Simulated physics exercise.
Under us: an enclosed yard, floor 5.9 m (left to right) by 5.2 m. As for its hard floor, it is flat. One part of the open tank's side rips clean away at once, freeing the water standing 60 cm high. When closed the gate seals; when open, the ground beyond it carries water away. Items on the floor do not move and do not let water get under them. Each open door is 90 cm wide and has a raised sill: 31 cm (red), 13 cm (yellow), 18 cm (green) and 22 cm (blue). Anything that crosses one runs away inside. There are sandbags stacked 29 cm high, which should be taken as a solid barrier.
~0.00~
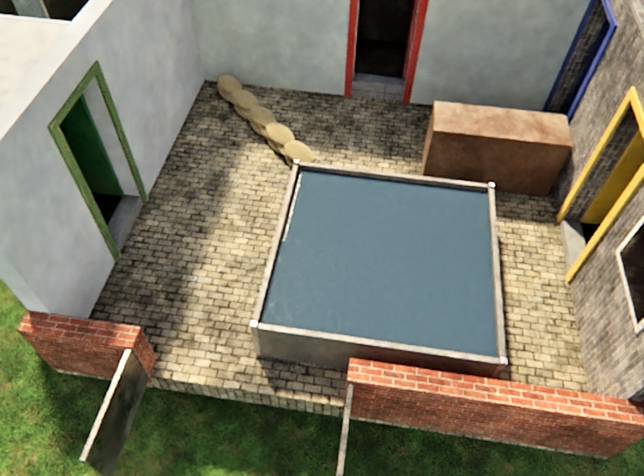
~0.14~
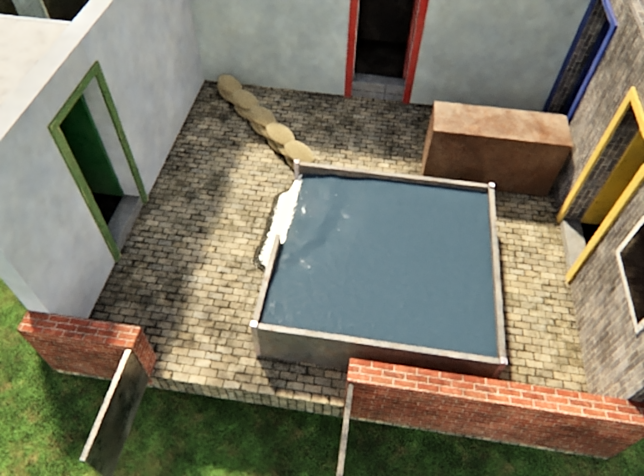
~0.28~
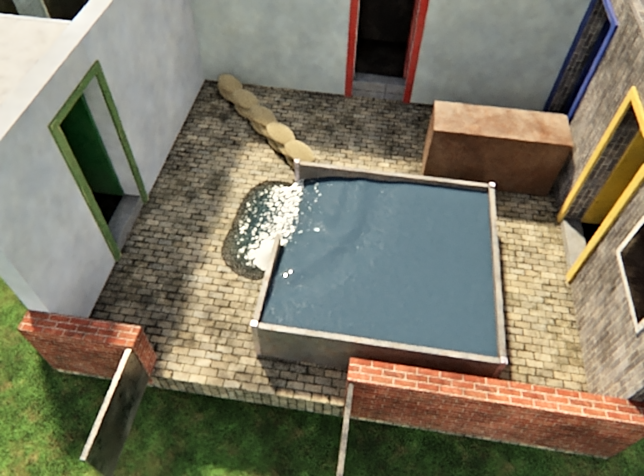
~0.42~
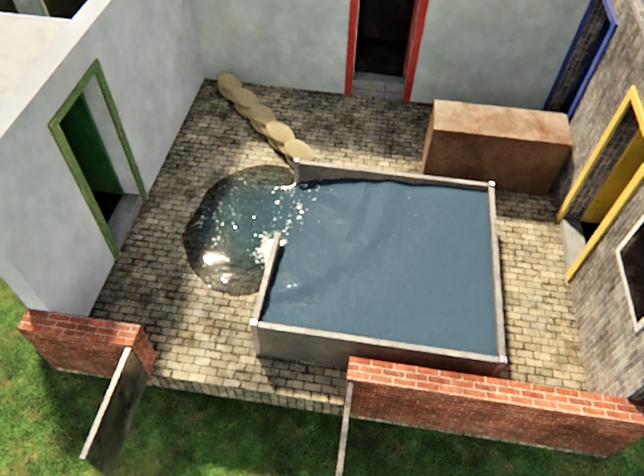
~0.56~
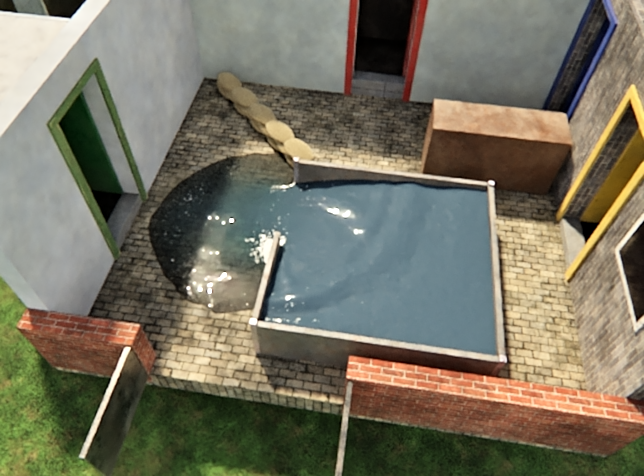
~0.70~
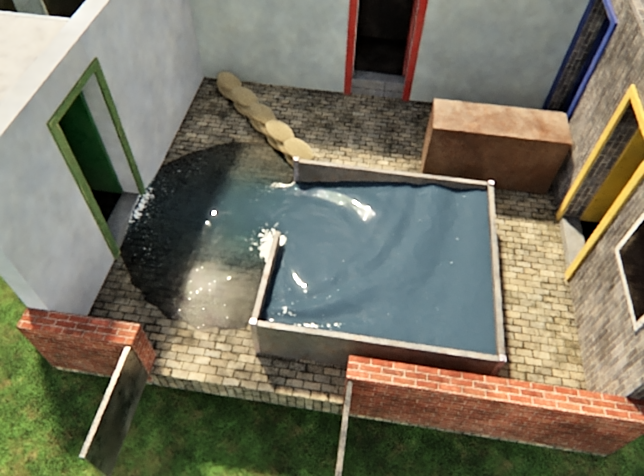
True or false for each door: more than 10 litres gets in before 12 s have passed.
Red door false, yellow door false, green door true, blue door false.
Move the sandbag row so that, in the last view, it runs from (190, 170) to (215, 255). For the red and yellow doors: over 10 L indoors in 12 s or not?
Doors: Red stays under / yellow stays under.
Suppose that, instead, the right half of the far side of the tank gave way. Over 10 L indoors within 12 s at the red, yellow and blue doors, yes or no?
Door red stays within, door yellow goes beyond, door blue stays within.
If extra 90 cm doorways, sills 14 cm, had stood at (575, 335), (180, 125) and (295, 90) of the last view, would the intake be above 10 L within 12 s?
Result in order - not enough, more than that, not enough.
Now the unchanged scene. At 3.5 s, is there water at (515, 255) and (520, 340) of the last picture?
I'd call them spared and then spared.
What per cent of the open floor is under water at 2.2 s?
Covered: Roughly 35 per cent.
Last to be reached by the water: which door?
The yellow door.
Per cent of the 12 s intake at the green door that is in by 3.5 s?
70 per cent, roughly.
After 1.4 s water covers 30 % of the floor and is deepest (36 cm) near (282, 213); red door not reached, yellow door not reached, green door 33 cm at the sill, 31 L in, blue door not reached.
After 2.2 s water covers 35 % of the floor and is deepest (60 cm) near (202, 84); red door not reached, yellow door not reached, green door 35 cm at the sill, 91 L in, blue door not reached.
After 3.5 s water covers 60 % of the floor and is deepest (39 cm) near (226, 100); red door 2 cm at the sill, 0 L in, yellow door not reached, green door 27 cm at the sill, 176 L in, blue door not reached.
After 7.0 s water covers 80 % of the floor and is deepest (29 cm) near (83, 328); red door 1 cm at the sill, 0 L in, yellow door 7 cm at the sill, 0 L in, green door 22 cm at the sill, 244 L in, blue door 7 cm at the sill, 0 L in.
After 12.0 s water covers 95 % of the floor and is deepest (17 cm) near (83, 328); red door 7 cm at the sill, 0 L in, yellow door 6 cm at the sill, 0 L in, green door 15 cm at the sill, 257 L in, blue door 7 cm at the sill, 0 L in.
